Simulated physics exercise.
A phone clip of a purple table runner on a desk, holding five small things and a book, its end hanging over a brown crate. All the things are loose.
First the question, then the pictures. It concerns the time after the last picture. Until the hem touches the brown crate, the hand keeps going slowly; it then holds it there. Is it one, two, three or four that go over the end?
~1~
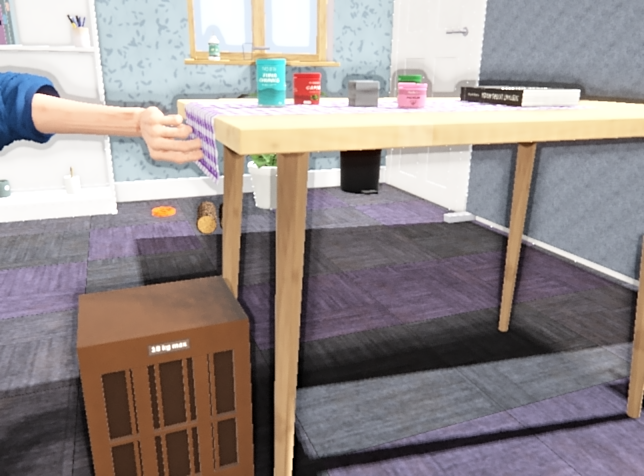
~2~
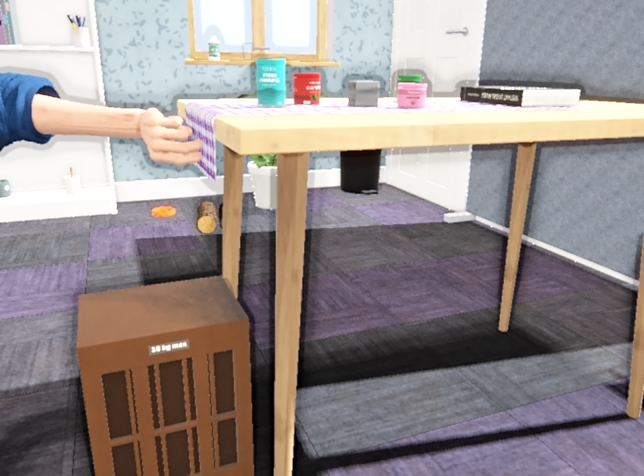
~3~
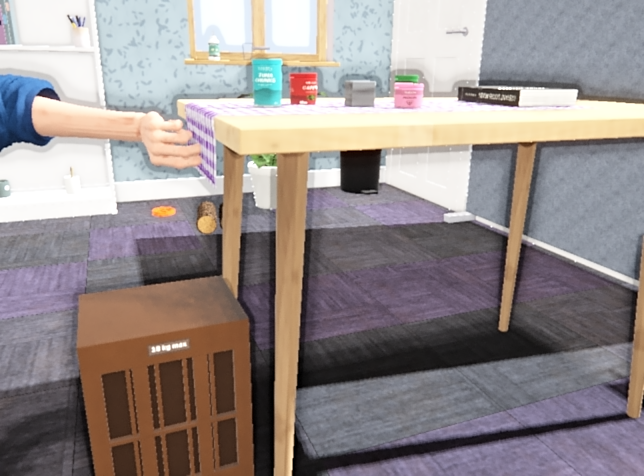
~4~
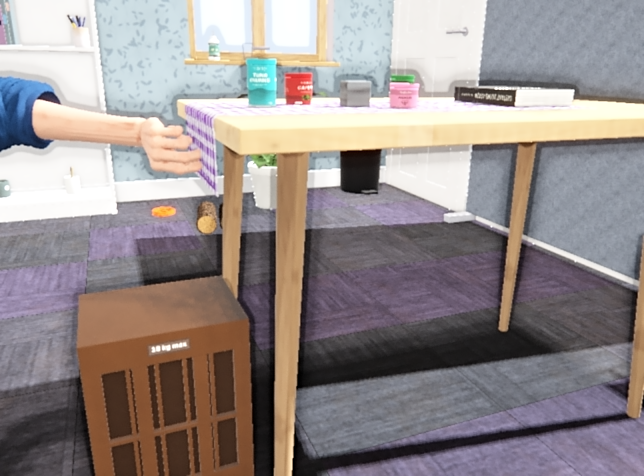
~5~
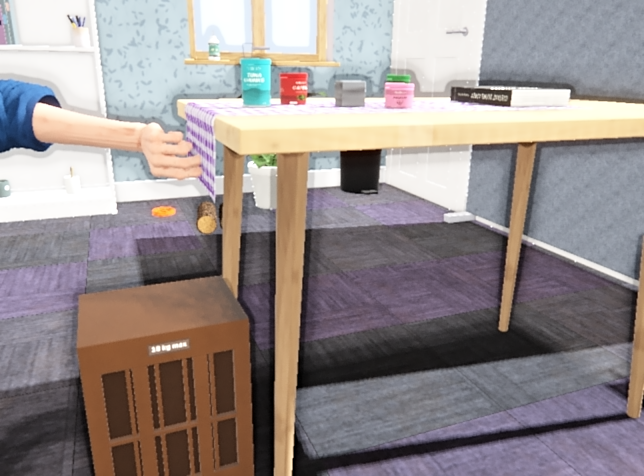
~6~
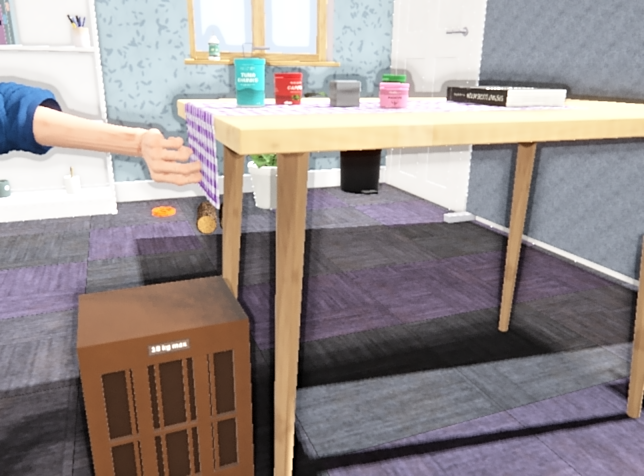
It is two.
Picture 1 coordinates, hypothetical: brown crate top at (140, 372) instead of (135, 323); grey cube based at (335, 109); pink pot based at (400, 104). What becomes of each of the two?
So the grey cube leaves, and the pink pot stays there.
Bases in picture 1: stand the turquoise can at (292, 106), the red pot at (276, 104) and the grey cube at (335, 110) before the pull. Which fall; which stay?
Record - turquoise can lost; red pot lost; grey cube lost.
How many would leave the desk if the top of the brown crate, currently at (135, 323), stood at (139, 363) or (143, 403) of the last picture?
Respectively 3 and 4.
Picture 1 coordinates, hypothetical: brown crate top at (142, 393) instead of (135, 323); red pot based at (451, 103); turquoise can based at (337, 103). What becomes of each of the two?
Note: Red pot kept on top; turquoise can lost.
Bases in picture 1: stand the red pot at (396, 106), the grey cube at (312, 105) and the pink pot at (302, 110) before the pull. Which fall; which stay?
Of these three, the red pot rides it out, the grey cube takes a tumble, the pink pot takes a tumble.
Soon after, hem near (202, 234); all still up.
After that, hem near (203, 281); turquoise can gone.
In the end, hem on the crate; turquoise can and red pot gone. The count of fallen things is two.
